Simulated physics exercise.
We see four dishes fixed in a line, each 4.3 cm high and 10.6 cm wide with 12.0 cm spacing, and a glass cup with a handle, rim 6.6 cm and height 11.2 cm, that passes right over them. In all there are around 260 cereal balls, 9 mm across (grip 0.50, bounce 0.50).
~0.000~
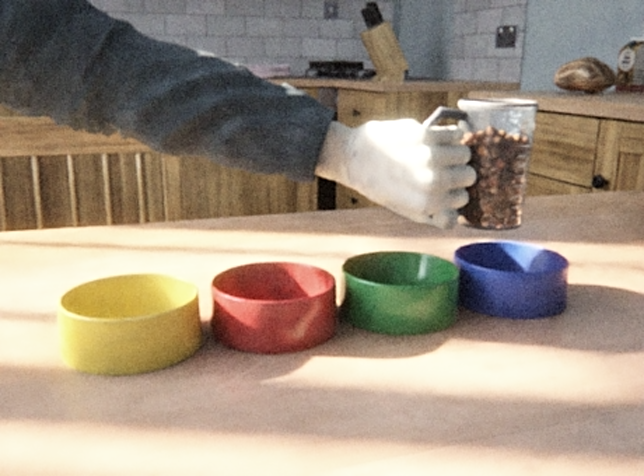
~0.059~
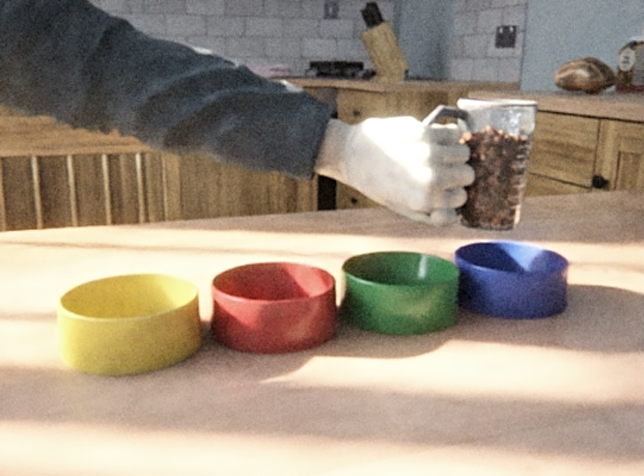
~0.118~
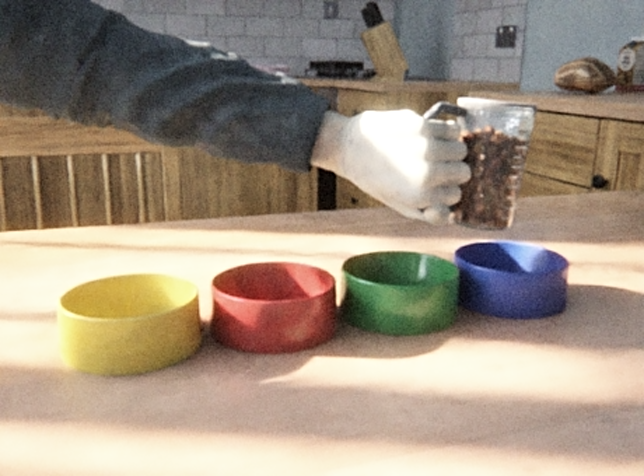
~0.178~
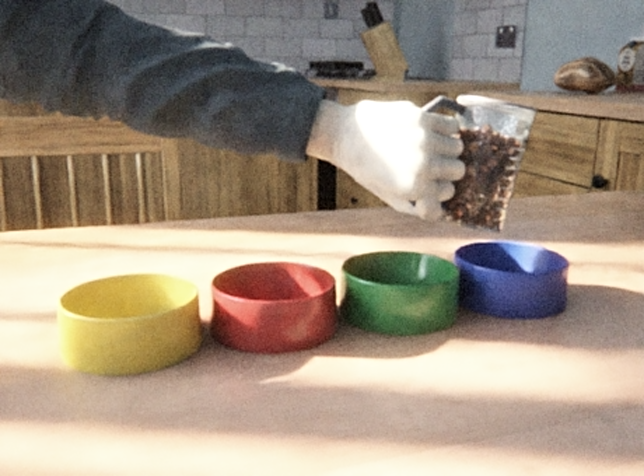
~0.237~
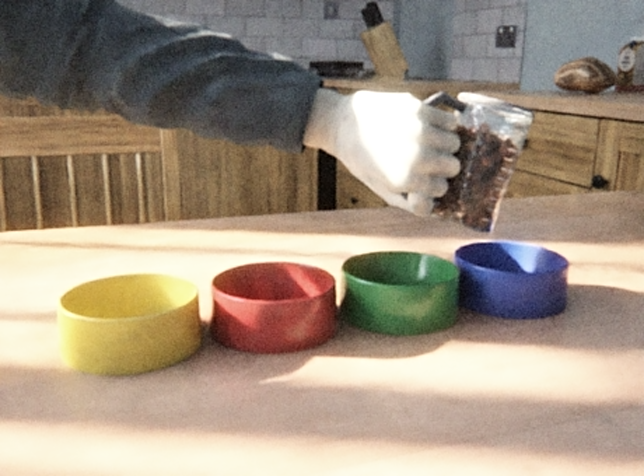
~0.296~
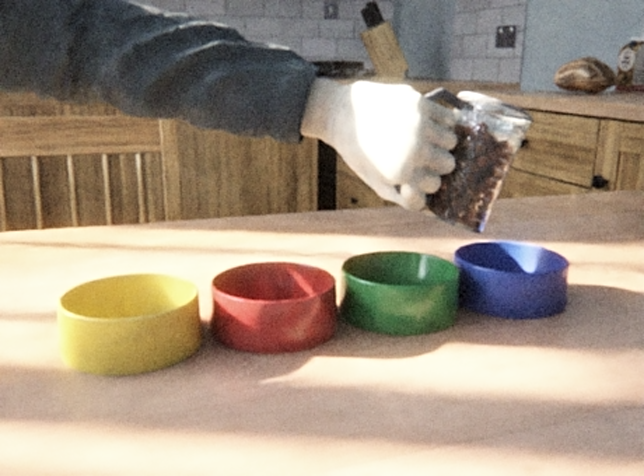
Kitchen table with yellow, red, green and blue dishes, a pale hand tilting a clear cup of brown pieces while drifting left.
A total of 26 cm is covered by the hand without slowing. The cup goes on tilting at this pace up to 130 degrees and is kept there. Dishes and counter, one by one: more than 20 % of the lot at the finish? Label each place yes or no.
Red dish: No. Blue dish: No. Green dish: Yes. Yellow dish: No. Counter: No.
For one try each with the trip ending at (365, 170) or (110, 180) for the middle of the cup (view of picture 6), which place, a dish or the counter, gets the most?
The biggest share goes to green first, then to green.
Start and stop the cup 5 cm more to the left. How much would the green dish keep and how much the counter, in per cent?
The green dish would get 70 and the counter 20.
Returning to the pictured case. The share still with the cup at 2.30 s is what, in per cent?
Close to 0 in a hundred.
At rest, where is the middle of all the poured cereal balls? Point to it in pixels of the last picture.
About (402, 291).
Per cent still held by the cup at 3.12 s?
Roughly 0 per cent of the load.
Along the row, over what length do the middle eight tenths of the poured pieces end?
6 centimetres.
After 1.50 s, tilt 125 degrees; cup holds 70 %, green 30 %.
Then, at 2.30 s, tilt 130 degrees; cup holds 0 %, green 100 %.
Then, at 3.12 s, tilt 130 degrees; cup holds 0 %, green 100 %.
At rest (3.4 s), red 0 %, blue 0 %, green 100 %, yellow 0 %, counter 0 %.
